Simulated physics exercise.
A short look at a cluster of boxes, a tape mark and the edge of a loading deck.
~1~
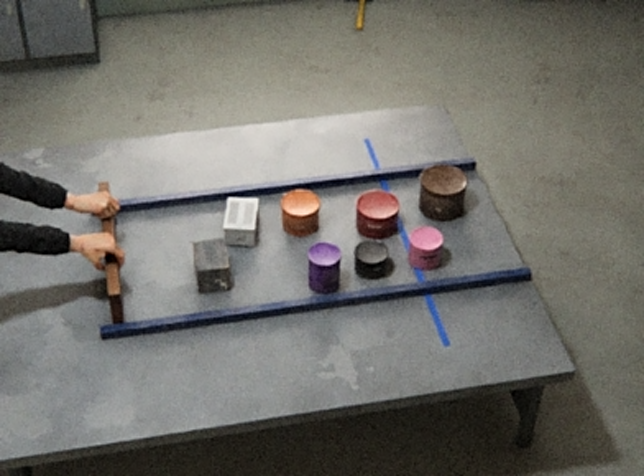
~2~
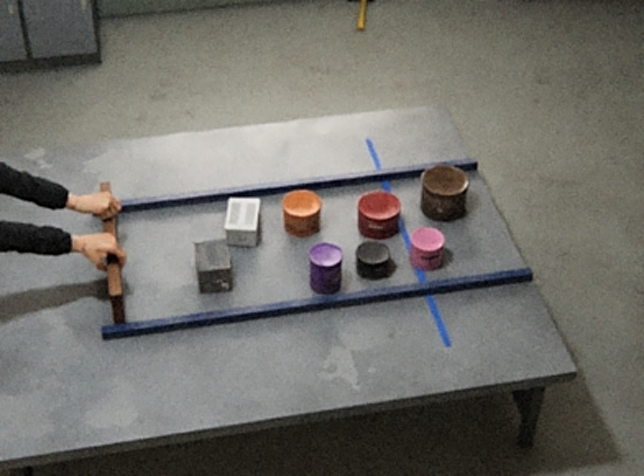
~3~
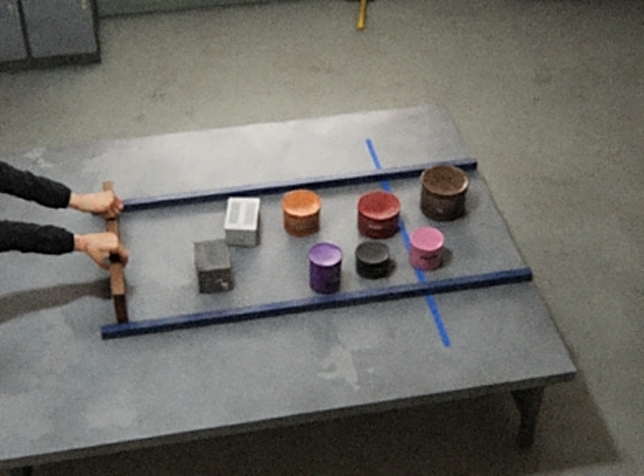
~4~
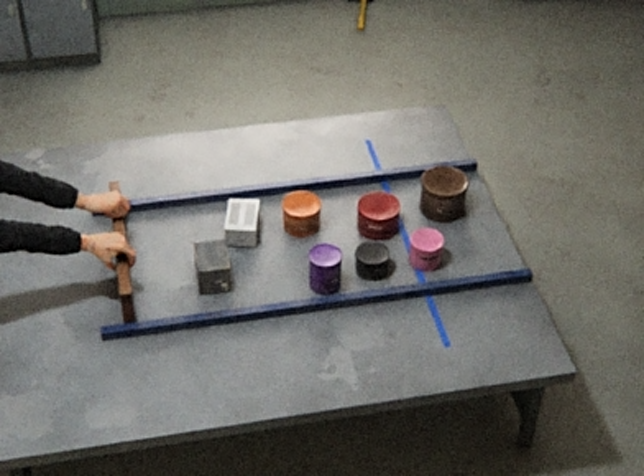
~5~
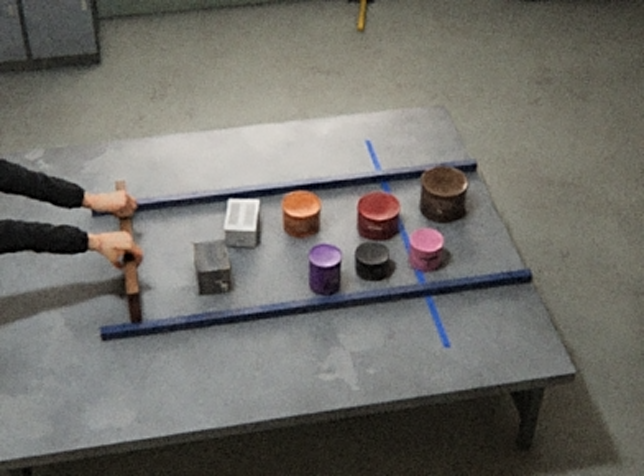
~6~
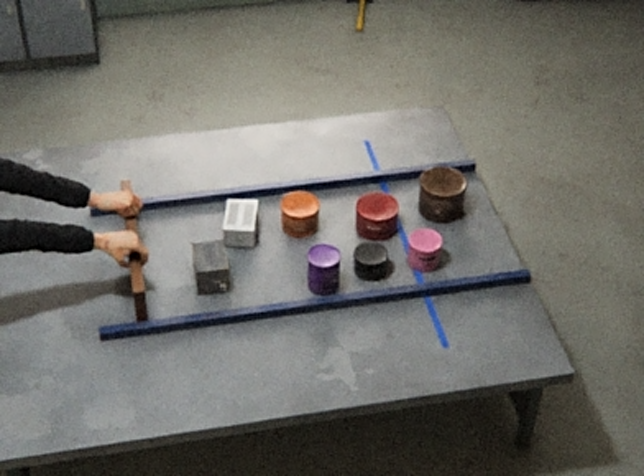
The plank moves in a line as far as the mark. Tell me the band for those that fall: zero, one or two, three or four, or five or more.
Outcome: The number that fall off is zero.
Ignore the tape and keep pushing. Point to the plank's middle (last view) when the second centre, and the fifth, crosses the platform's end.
Near (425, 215) and (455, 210).
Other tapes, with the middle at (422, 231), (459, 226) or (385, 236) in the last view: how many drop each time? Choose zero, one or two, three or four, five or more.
Taking them in turn, one or two; five or more; none at all.
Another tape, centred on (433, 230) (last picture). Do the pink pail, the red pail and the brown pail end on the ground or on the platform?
The pink pail falls, the red pail holds on, the brown pail goes over.
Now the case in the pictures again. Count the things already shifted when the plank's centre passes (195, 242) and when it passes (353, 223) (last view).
1 and 7.
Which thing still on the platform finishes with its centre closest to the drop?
The brown pail ends nearest.
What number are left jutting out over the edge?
Overhanging: 1.
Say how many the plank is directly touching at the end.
In contact: 3.
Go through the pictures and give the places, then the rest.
The first frame shows brown pail (442, 193); pink pail (425, 249); red pail (377, 215); plank (111, 252); tape (403, 232).
The second frame shows pink pail (426, 250); orange pail (302, 214).
The third frame shows red pail (378, 215); grey parcel (213, 266).
The fourth frame shows brown pail (443, 194); purple pail (325, 270).
The fifth frame shows pink pail (426, 251); plank (129, 251).
The sixth frame shows brown pail (442, 195); pink pail (424, 251); red pail (377, 217); plank (134, 250); tape (402, 233).
Soon after, none off yet; brown pail at rest near (442, 195); pink pail at rest near (424, 251); red pail at rest near (377, 217).
Then, none off yet; brown pail at rest near (443, 195); pink pail moved a little near (441, 248); red pail moved about its own width near (424, 224).
At rest, the number that fall off is zero.
